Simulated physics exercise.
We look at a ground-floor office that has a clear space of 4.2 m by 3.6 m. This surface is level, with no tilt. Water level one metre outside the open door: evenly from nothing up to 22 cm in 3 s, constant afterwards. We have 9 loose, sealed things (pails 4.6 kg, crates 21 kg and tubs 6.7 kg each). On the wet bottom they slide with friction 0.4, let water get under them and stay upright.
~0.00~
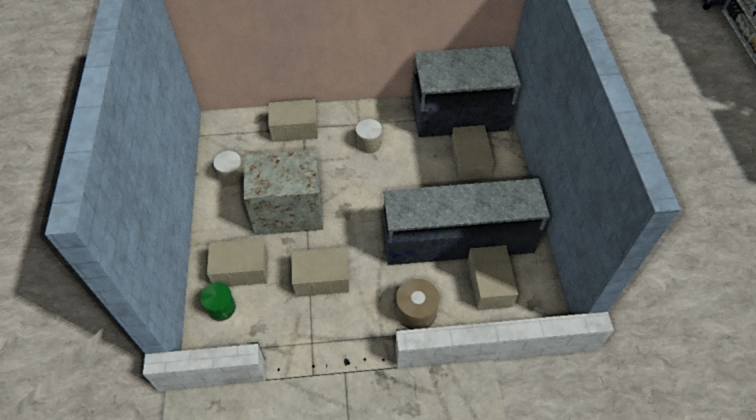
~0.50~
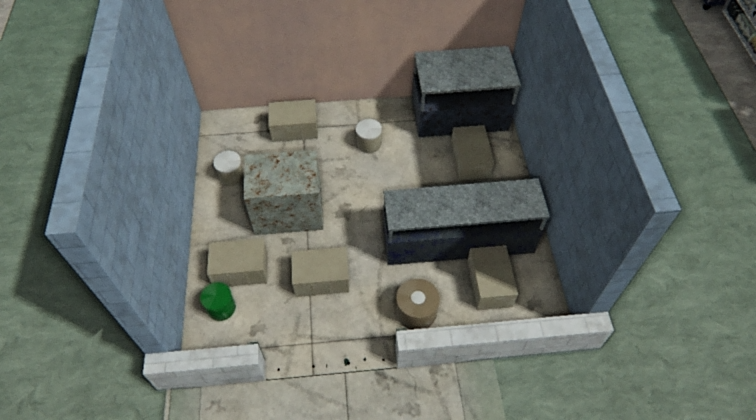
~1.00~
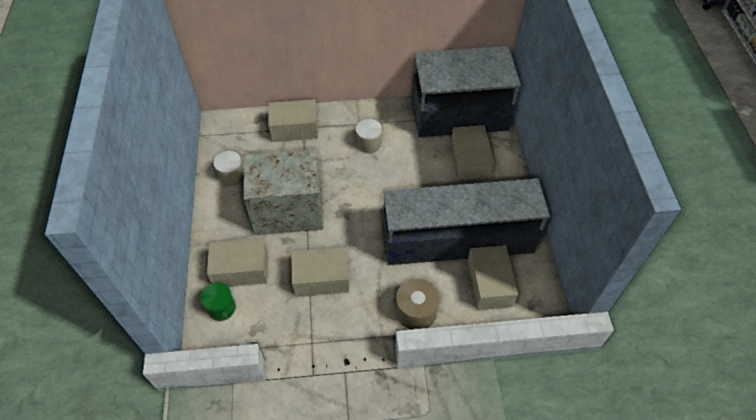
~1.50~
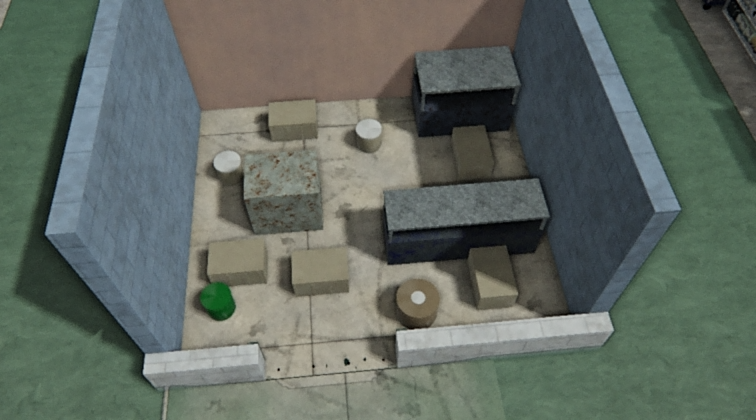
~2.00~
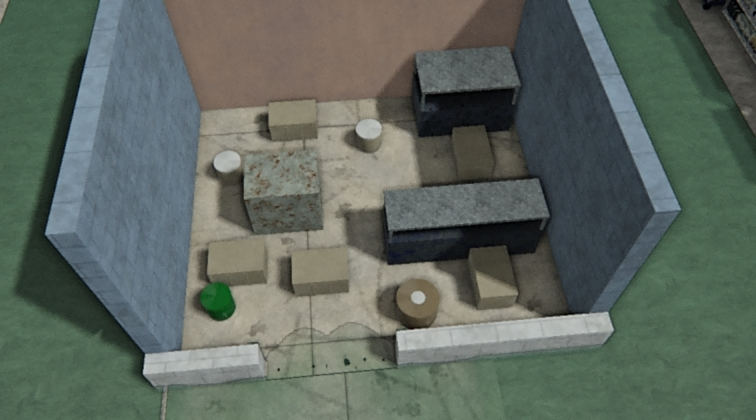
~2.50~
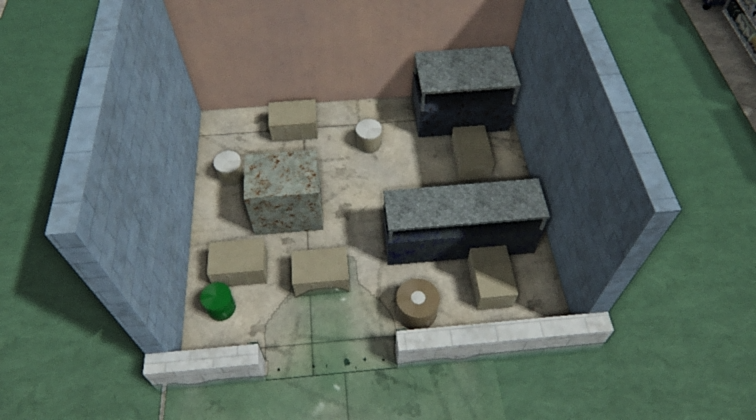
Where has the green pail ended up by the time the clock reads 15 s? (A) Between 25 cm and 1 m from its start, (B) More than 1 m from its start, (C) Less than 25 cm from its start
The answer is A.
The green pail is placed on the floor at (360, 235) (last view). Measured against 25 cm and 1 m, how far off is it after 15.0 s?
Here it heads a good way off.
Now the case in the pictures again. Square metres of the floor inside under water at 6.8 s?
11.5 m2.
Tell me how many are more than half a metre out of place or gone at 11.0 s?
I get 5.
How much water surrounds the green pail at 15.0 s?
Roughly 15 cm at that moment.
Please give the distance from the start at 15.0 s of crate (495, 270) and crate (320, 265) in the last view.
They've ended up 60 cm and 250 cm away, in that order.
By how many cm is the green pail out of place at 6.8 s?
Displacement near 40 cm.
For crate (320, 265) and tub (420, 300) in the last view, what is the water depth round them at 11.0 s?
First roughly 16 cm, second roughly 8 cm.
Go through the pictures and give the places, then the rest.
The first picture shows the green pail at (216, 296), on the bottom; water covers 0.0 m2; 0 of 9 have shifted.
The second picture shows the green pail at (216, 296), on the bottom; 0.0 m2 under water; 0 of 9 have shifted.
The third picture shows the green pail at (216, 296) rests on the ground; water covers 0.0 m2; 0 of 9 have shifted.
The fourth picture shows the green pail at (216, 296) rests on the ground; 0.0 m2 under water; 0 of 9 have shifted.
The fifth picture shows the green pail at (216, 296), on the bottom; 0.3 m2 under water; 0 of 9 have shifted.
The sixth picture shows the green pail at (216, 296), on the bottom; water covers 0.9 m2; 0 of 9 have shifted.
After 3.5 s the green pail is near (213, 299), 0.0 m from its start, aground; 0 afloat.
After 6.8 s the green pail is near (259, 291), 0.4 m from its start, afloat; 3 afloat.
After 11.0 s the green pail is near (261, 281), 0.5 m from its start, afloat; 9 afloat.
After 15.0 s the green pail is near (284, 277), 0.7 m from its start, afloat; 9 afloat.
